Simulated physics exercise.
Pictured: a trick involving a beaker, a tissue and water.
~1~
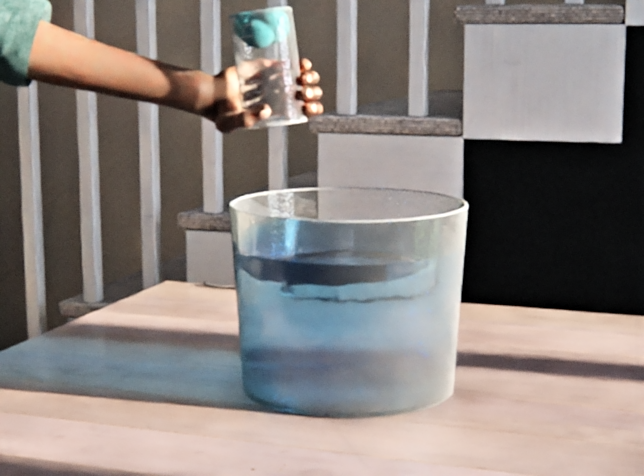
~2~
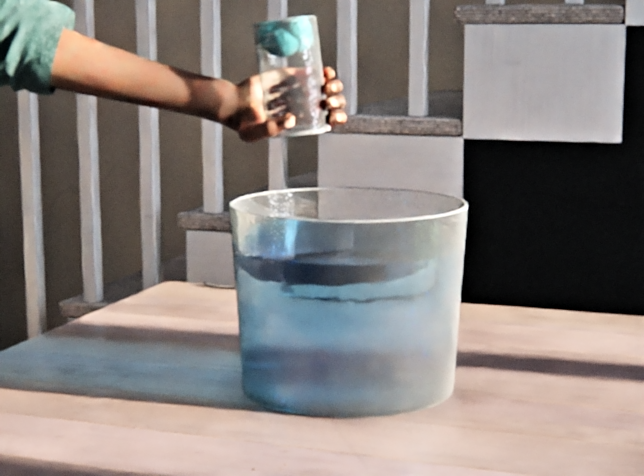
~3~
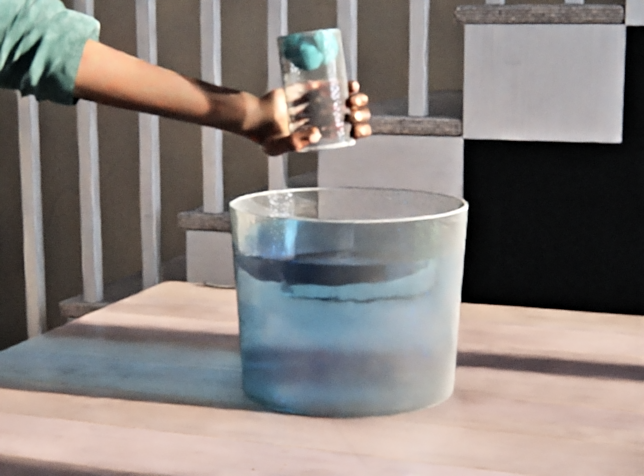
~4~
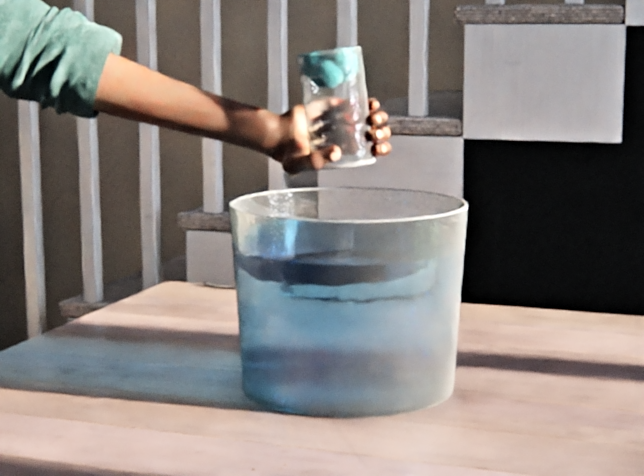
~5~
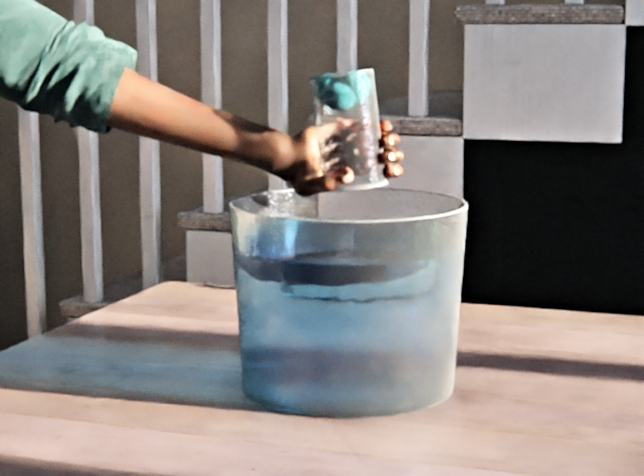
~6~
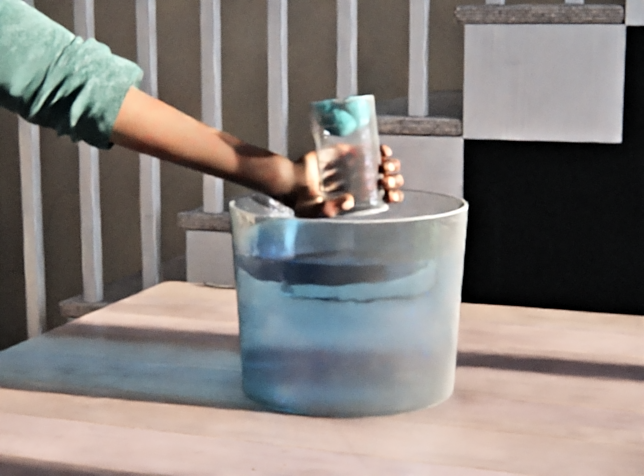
A bare forearm in a rolled green sleeve reaches in from the left, holding a clear upside-down beaker with teal tissue in its upper end above a large tub of bluish water. The tub stands on a pale wooden table, seen from the front, with white railings and stone-topped steps behind. The hand lowers the beaker steadily, moving slightly right, to the tub's rim, while the camera stays still.
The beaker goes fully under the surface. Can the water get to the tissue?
It stays safe.
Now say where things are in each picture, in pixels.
In the first frame, beaker (268, 70) mouth down; above the clear tub.
In the second frame, beaker (292, 79) mouth down; tissue (286, 35); coming down.
In the third frame, beaker (316, 93) mouth down; lower.
In the fourth frame, beaker (336, 110) mouth down; tissue (330, 66); lower still.
In the fifth frame, beaker (348, 132) mouth down; close to the surface.
In the sixth frame, beaker (348, 158) mouth down; tissue (343, 114); just over the surface.
Soon after, the beaker enters the water.
Later, air is trapped inside and holds the level down.
In the end, the beaker is under, still full of air, and the tissue is dry.
